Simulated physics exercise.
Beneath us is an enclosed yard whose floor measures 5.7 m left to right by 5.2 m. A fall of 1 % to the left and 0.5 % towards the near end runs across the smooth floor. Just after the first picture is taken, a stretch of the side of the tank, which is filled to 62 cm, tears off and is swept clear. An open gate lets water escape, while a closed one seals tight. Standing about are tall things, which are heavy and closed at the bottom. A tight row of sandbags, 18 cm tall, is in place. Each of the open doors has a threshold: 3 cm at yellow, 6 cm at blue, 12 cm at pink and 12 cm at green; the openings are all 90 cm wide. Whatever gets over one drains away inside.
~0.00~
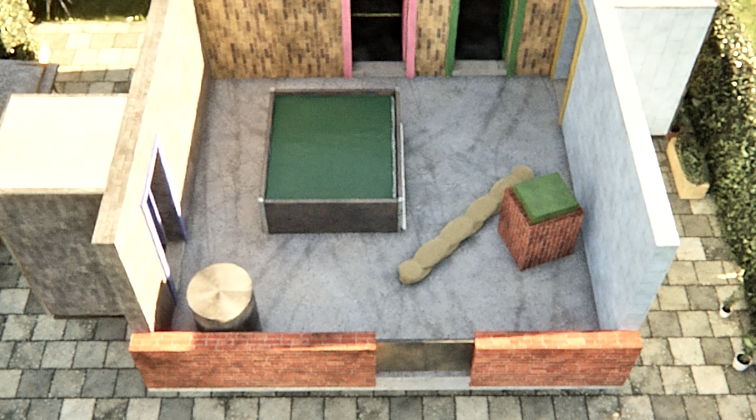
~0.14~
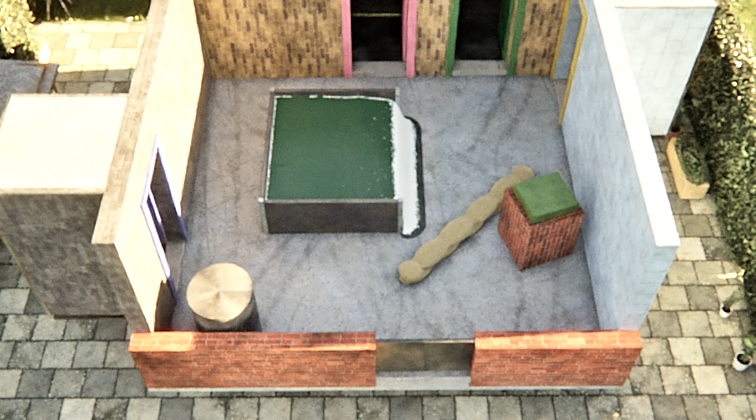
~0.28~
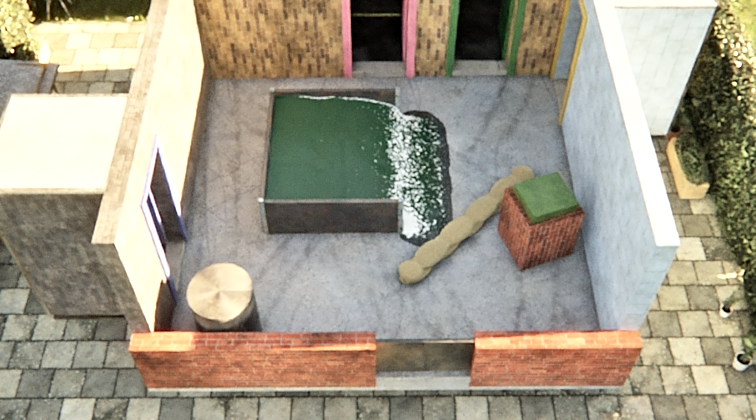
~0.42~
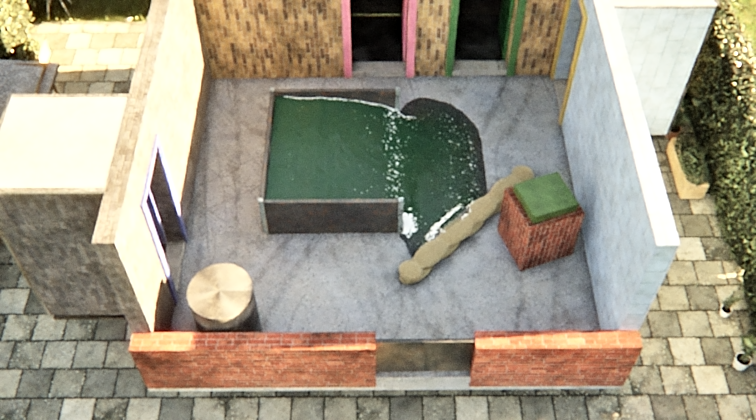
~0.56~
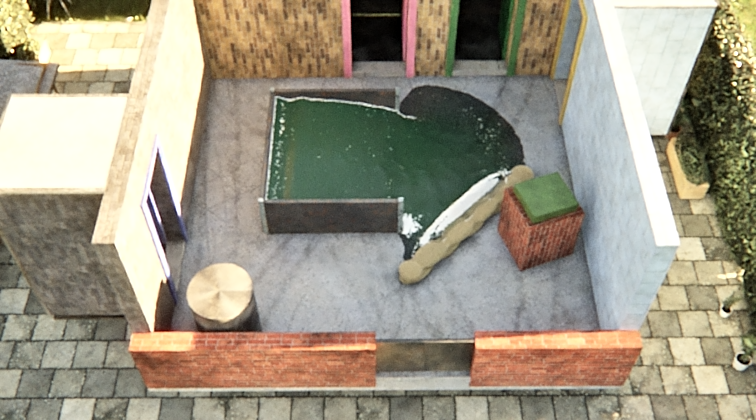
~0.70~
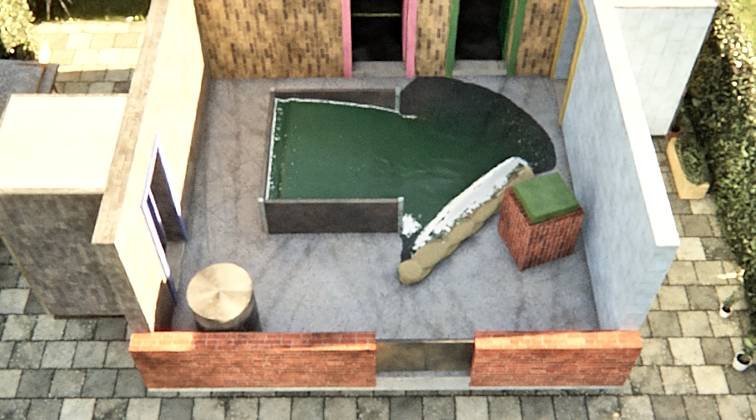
Green water pours from the tank's open right side, spreads across the yard and meets a low barrier.
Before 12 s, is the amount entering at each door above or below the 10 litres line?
Yellow door above, blue door above, pink door below, green door above.
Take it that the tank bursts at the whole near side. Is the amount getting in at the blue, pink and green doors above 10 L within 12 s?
Against that limit: Blue above, pink below, green under.
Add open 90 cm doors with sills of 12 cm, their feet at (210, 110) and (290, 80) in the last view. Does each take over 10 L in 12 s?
In that order: Above, under.
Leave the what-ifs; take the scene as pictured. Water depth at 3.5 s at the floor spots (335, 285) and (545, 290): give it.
Depths, in the order asked: Roughly 2 cm, then 2 cm.
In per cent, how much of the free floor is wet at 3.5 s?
Wet share: About 65 %.
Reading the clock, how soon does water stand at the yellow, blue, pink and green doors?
Doors: Yellow 1.0 s / blue 3.6 s / pink 3.0 s / green 0.9 s.
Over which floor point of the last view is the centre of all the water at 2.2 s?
The water's centre sits at about (443, 165).
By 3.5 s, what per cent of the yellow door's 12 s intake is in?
65 percent or so by then.
After 1.4 s water covers 35 % of the floor and is deepest (40 cm) near (559, 131); yellow door 15 cm at the sill, 13 L in, blue door not reached, pink door not reached, green door 9 cm at the sill, 0 L in.
After 2.2 s water covers 50 % of the floor and is deepest (43 cm) near (549, 75); yellow door 27 cm at the sill, 119 L in, blue door not reached, pink door not reached, green door 16 cm at the sill, 0 L in.
After 3.5 s water covers 65 % of the floor and is deepest (25 cm) near (495, 76); yellow door 22 cm at the sill, 340 L in, blue door not reached, pink door 8 cm at the sill, 0 L in, green door 21 cm at the sill, 36 L in.
After 7.0 s water covers 95 % of the floor and is deepest (14 cm) near (189, 227); yellow door 8 cm at the sill, 517 L in, blue door 10 cm at the sill, 2 L in, pink door 7 cm at the sill, 0 L in, green door 7 cm at the sill, 77 L in.
After 12.0 s water covers 95 % of the floor and is deepest (10 cm) near (167, 363); yellow door 3 cm at the sill, 533 L in, blue door 11 cm at the sill, 73 L in, pink door 5 cm at the sill, 0 L in, green door 5 cm at the sill, 77 L in.
